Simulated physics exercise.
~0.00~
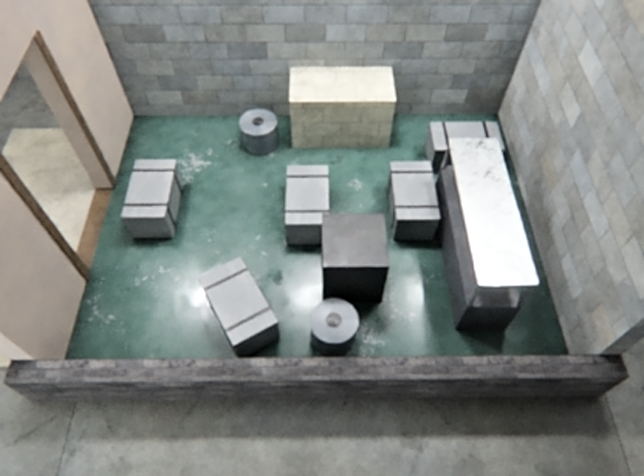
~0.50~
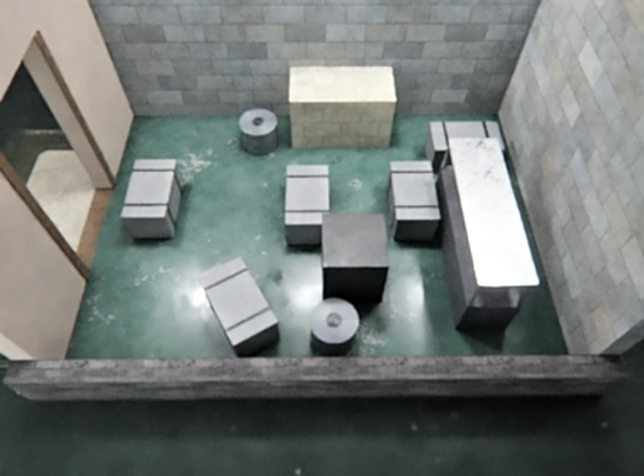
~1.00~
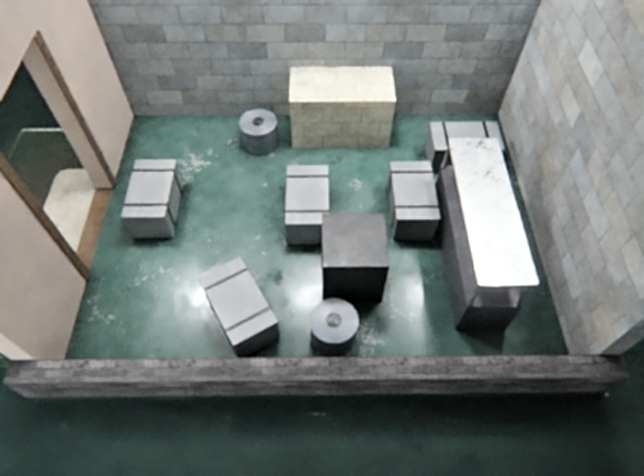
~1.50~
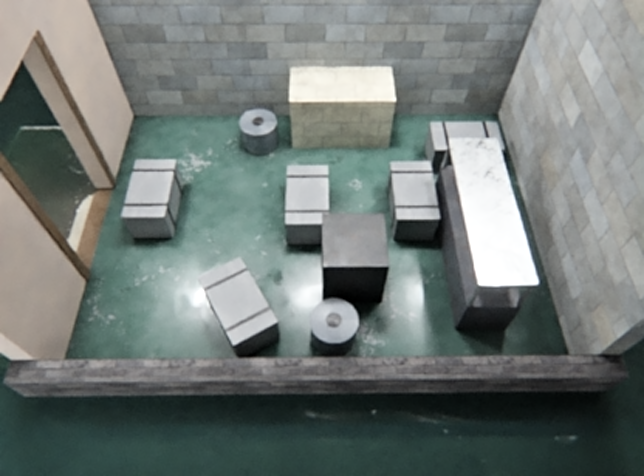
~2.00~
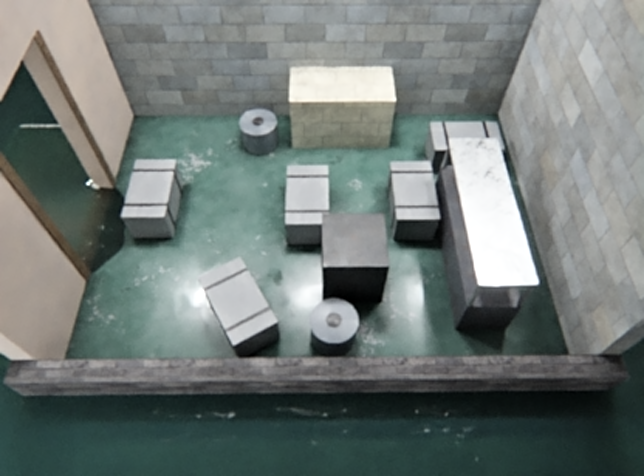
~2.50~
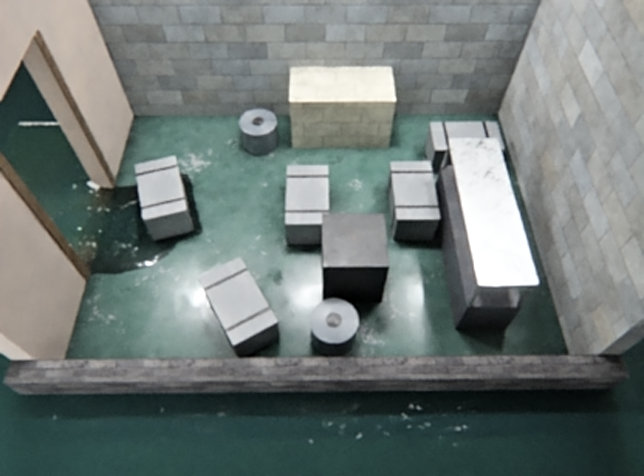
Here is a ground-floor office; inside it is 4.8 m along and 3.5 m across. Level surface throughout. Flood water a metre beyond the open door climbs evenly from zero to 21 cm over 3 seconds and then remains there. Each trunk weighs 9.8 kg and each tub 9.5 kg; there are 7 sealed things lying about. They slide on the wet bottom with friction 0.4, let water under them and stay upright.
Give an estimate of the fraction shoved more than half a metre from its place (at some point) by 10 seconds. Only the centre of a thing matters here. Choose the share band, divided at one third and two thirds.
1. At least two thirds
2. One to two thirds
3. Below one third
1.
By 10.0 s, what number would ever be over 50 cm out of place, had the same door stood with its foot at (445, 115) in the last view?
The answer then is 5.
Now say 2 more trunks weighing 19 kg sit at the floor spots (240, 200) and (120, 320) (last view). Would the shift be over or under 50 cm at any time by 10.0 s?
The first: Farther. The second: Not as far.
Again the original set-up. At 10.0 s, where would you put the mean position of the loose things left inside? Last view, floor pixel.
Centred roughly on (395, 211).
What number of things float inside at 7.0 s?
I'd say 5 of them.
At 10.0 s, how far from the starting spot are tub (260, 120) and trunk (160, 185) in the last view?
Shifts: 100 cm / 300 cm.
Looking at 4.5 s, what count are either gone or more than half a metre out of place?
Tally: 2.
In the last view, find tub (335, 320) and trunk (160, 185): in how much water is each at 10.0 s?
About 13 and 10 cm.
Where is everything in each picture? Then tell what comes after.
The first frame shows a trunk at (149, 187) rests on the ground; a trunk at (414, 189) rests on the ground; 0.0 m2 under water; 0 of 7 have shifted.
The second frame shows a trunk at (149, 187) rests on the ground; a trunk at (414, 189), on the bottom; 0.0 m2 under water; 0 of 7 have shifted.
The third frame shows a trunk at (149, 187), on the bottom; a trunk at (414, 189), on the bottom; water covers 0.0 m2; 0 of 7 have shifted.
The fourth frame shows a trunk at (149, 187) rests on the ground; a trunk at (414, 189), on the bottom; water covers 0.0 m2; 0 of 7 have shifted.
The fifth frame shows a trunk at (149, 187) rests on the ground; a trunk at (414, 189) rests on the ground; 0.2 m2 under water; 0 of 7 have shifted.
The sixth frame shows a trunk at (160, 187), on the bottom, 11 cm from its start; a trunk at (414, 189), on the bottom; 0.7 m2 under water; 1 of 7 have shifted.
After 3.5 s 1 of 7 are over 50 cm from their spots; 0 afloat.
After 4.5 s 2 of 7 are over 50 cm from their spots; 2 afloat.
After 7.0 s 4 of 7 are over 50 cm from their spots; 5 afloat.
After 10.0 s 7 of 7 are over 50 cm from their spots, and 7 have been at some point; 6 afloat.
